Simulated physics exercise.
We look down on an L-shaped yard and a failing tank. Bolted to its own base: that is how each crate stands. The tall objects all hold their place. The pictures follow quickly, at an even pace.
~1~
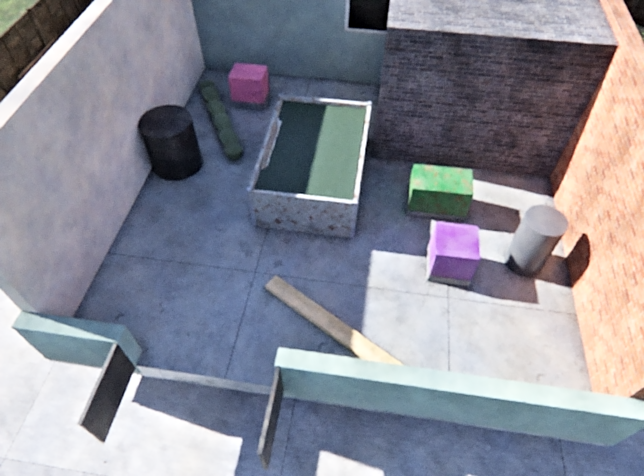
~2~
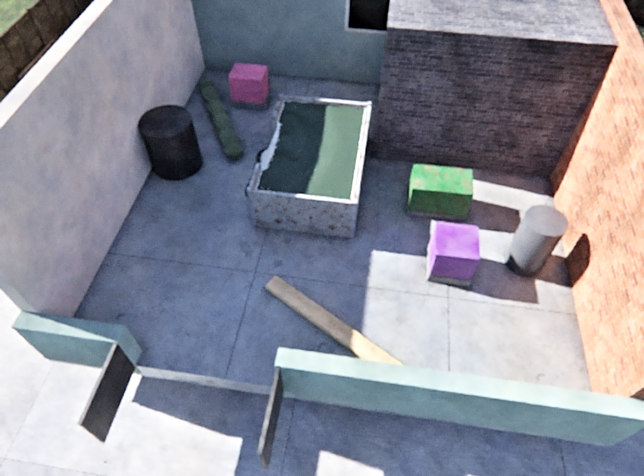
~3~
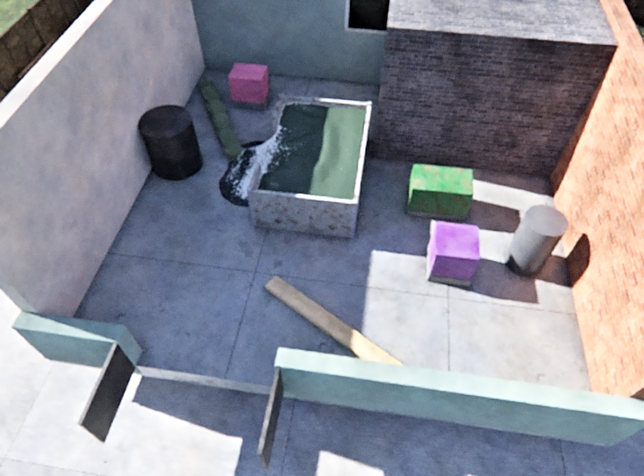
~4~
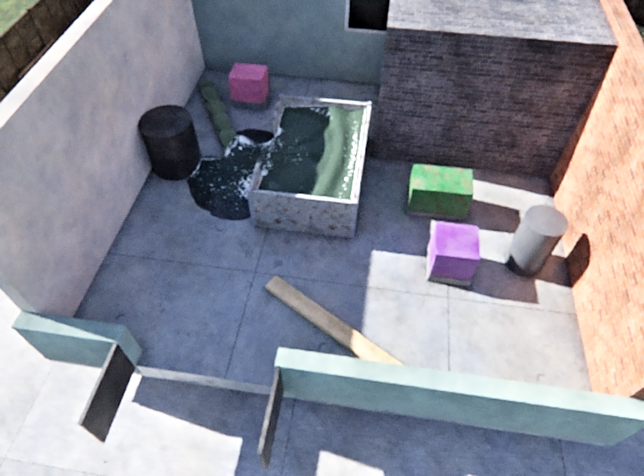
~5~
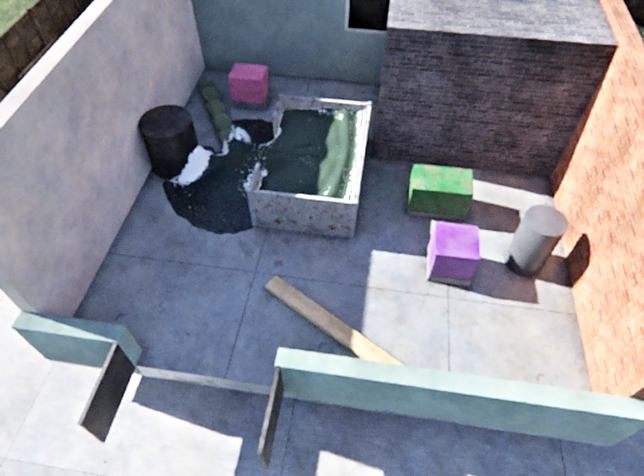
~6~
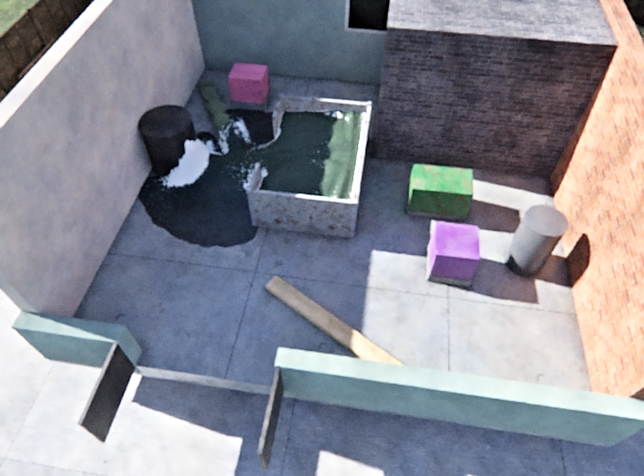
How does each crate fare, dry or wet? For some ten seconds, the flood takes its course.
One by one: The pink crate doesn't remain clear of the water all along; the purple crate remains clear of the water all along; the green crate remains clear of the water all along.
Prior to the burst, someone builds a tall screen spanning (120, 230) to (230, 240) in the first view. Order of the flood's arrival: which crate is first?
The pink crate gets it first.
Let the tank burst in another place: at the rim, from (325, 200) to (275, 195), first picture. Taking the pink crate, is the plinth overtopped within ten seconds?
Note: Pink crate is never reached.
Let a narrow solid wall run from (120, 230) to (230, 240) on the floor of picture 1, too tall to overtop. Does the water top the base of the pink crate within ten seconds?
Pink: Flooded.
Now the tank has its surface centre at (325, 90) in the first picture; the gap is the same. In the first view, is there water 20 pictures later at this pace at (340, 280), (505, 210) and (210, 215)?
Results in order - swamped, left untouched, swamped.
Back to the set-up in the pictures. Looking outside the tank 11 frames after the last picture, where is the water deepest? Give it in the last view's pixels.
Deepest point: About (69, 326).
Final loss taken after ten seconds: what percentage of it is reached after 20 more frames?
It would be around 10 %.
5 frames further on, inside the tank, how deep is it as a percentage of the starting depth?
By my count, 62 per cent.
A moment on, water covers 20 % of the floor; the pink crate water round its plinth, the purple crate not reached, the green crate not reached.
Next, water covers 35 % of the floor; the pink crate water round its plinth, the purple crate not reached, the green crate not reached.
Then, water covers 50 % of the floor; the pink crate water round its plinth, the purple crate not reached, the green crate not reached.
Later, water covers 75 % of the floor; the pink crate water round its plinth, the purple crate water round its plinth, the green crate water round its plinth.
In the end, water covers 90 % of the floor; the pink crate was topped, the purple crate stayed above the water, the green crate stayed above the water.
